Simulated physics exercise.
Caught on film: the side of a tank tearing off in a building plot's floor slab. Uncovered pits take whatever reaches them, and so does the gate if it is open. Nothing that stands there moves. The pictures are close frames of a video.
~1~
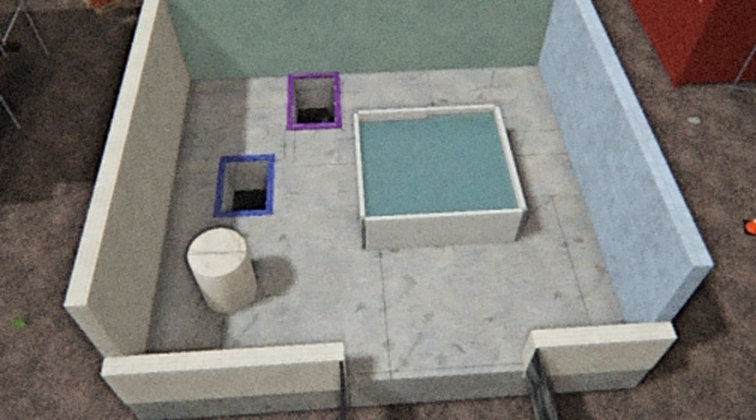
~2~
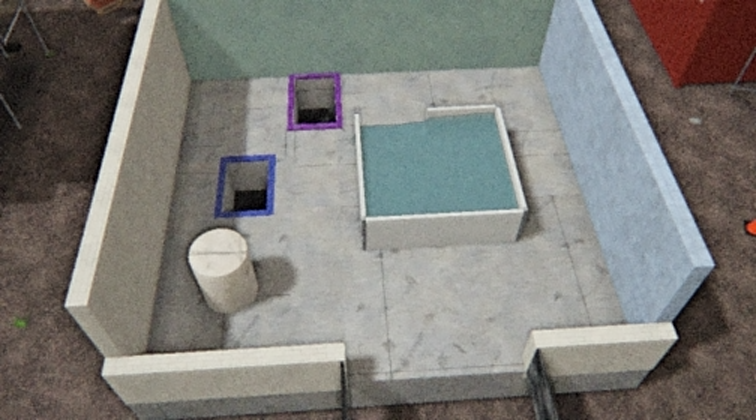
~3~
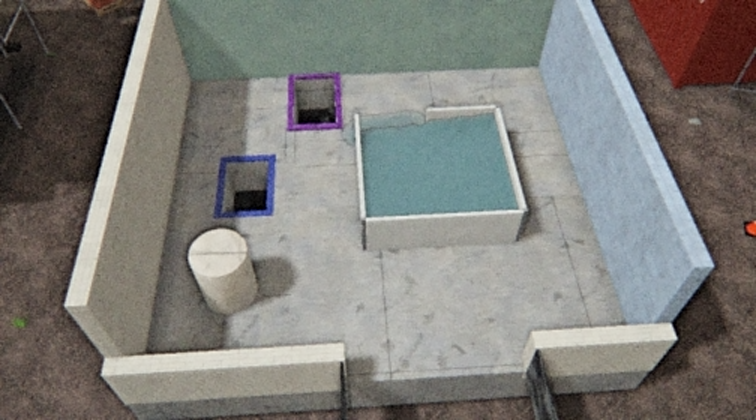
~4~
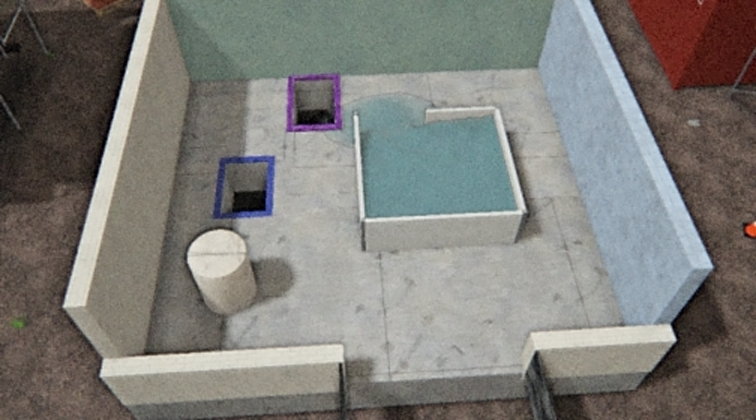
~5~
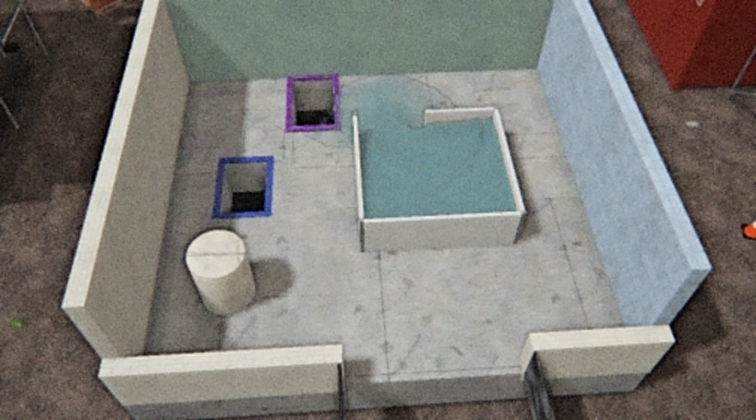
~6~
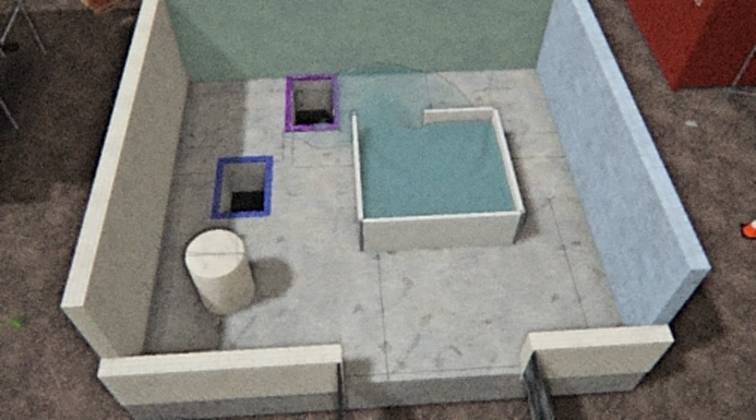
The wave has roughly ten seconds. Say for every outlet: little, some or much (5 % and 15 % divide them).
One by one: The gate takes less than 5 %; the blue pit takes less than 5 %; the purple pit takes more than 15 %.
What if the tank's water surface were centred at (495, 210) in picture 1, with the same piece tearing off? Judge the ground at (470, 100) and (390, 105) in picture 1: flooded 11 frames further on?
In that order: Wet, covered.
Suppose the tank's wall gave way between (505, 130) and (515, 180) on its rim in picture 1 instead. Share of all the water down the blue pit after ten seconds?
Roughly, in per cent: Blue 6.
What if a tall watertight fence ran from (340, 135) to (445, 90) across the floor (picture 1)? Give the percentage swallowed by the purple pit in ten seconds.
In per cent: Purple 8.
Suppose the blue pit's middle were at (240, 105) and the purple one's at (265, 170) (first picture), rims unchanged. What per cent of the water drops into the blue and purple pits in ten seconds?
In per cent: Blue 35, purple 0.
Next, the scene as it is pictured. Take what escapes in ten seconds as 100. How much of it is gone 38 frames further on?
I make it 75 per cent.
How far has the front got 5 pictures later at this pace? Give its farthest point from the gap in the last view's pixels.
Roughly at (513, 73).
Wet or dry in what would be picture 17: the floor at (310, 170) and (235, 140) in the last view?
As listed: Free of water, flooded.
A moment on, water covers 15 % of the floor; the gate 0 %, the blue pit 0 %, the purple pit 4 %.
Next, water covers 20 % of the floor; the gate 0 %, the blue pit 0 %, the purple pit 11 %.
Then, water covers 30 % of the floor; the gate 0 %, the blue pit 0 %, the purple pit 20 %.
Later, water covers 45 % of the floor; the gate 0 %, the blue pit 0 %, the purple pit 30 %.
In the end, water covers 65 % of the floor; the gate 3 %, the blue pit 1 %, the purple pit 36 %.
